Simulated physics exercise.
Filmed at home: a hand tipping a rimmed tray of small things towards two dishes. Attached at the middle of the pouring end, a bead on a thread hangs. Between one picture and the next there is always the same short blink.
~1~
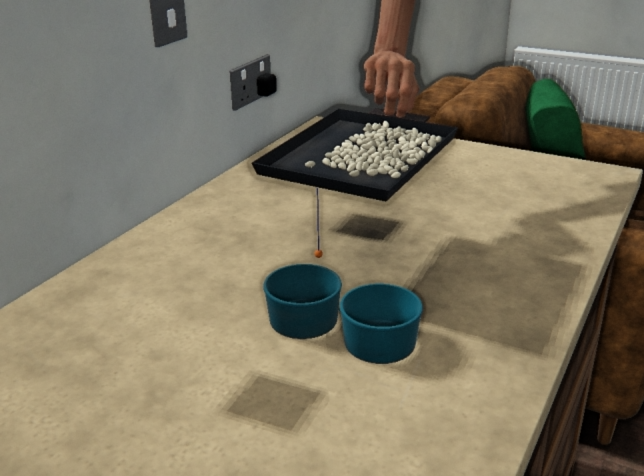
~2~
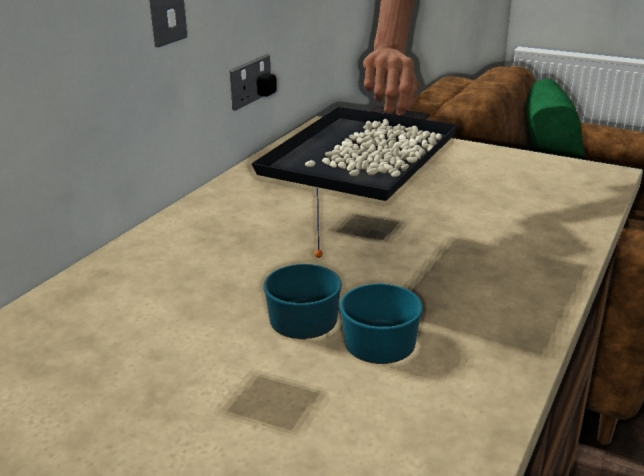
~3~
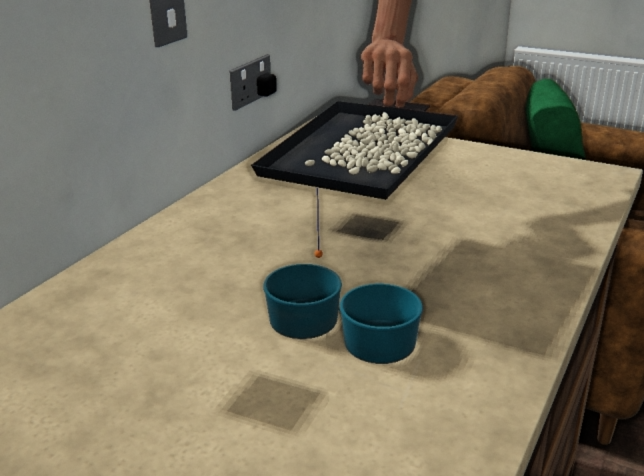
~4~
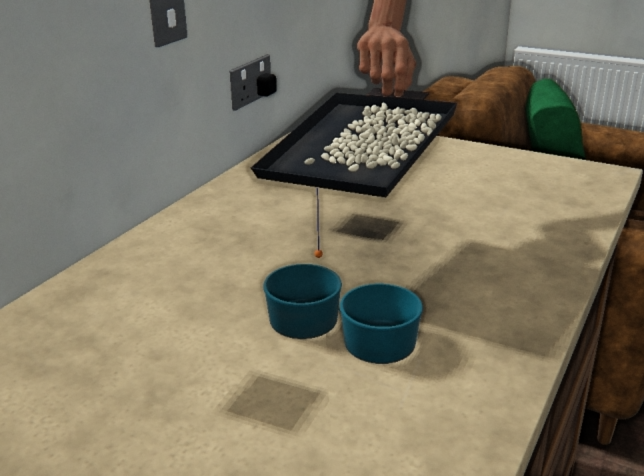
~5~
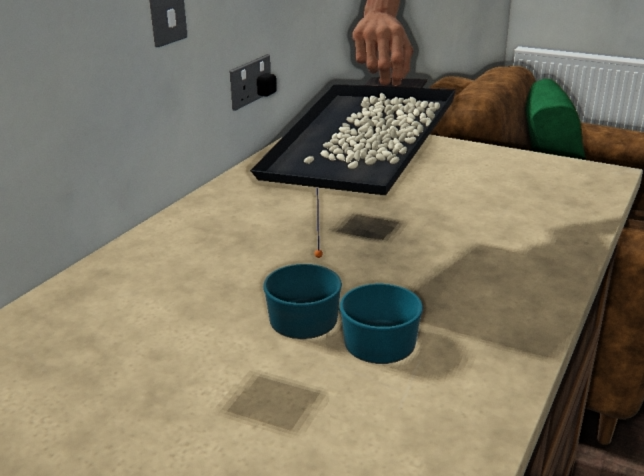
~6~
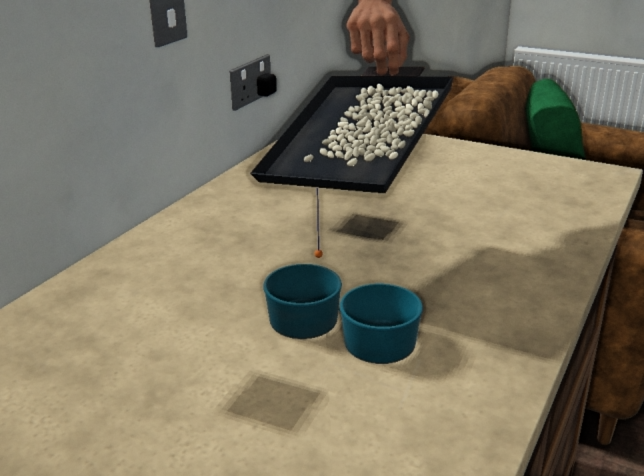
Black rimmed tray of white beans tilting gradually as a hand raises its far end, bead hanging near two teal dishes.
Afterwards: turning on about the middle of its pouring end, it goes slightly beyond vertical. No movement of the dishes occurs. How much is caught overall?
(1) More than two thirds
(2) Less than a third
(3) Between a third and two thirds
2, less than a third.
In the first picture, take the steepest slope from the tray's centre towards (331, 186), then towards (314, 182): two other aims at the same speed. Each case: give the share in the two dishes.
In order: About 80, then 50 percent.
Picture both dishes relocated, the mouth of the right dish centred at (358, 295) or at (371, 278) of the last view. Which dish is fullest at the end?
The first arrangement gives the one at left, the second arrangement gives the one at left.
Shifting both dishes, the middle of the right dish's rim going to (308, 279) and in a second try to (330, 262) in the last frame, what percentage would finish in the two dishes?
80 per cent the first time, 60 per cent the second time.
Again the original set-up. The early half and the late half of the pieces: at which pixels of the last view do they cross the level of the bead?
Earlier portion about (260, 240); later portion about (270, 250).
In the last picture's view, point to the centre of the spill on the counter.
Near (246, 289).
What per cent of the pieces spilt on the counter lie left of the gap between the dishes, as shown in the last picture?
Roughly 100 percent.
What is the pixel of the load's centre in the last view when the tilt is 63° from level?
Centre estimate: (285, 169).
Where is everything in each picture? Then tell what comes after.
In the first picture, corners of the pouring end (257, 162) and (386, 188), level; middle of the load (381, 151), white beans; left dish (284, 317); right dish (364, 341); bead on its thread (319, 254).
In the second picture, corners of the pouring end (256, 163) and (386, 188), level; middle of the load (381, 149).
In the third picture, corners of the pouring end (256, 164) and (386, 187), tipped barely, lowest at the left corner; middle of the load (380, 144).
In the fourth picture, corners of the pouring end (255, 166) and (385, 185), tipped a little, lowest at the left corner; middle of the load (380, 138).
In the fifth picture, corners of the pouring end (255, 169) and (383, 183), tipped a little, lowest at the left corner; middle of the load (379, 131).
In the sixth picture, corners of the pouring end (255, 171) and (382, 182), tipped clearly, lowest at the left corner; middle of the load (377, 124); left dish (284, 317); right dish (364, 341).
Just after the last frame, tray tipped steeply; the larger part on the tray; just a few in the left dish; about a tenth outside both; about a tenth in the air.
A moment on, tray tipped past a quarter turn; about a tenth on the tray; about a tenth in the left dish; roughly half outside both; roughly a quarter in the air.
Further on, tray tipped past a quarter turn; about a tenth in the left dish; the larger part outside both.
When it is over, tray tipped past a quarter turn; not one in the right dish; about a tenth in the left dish; the larger part outside both.
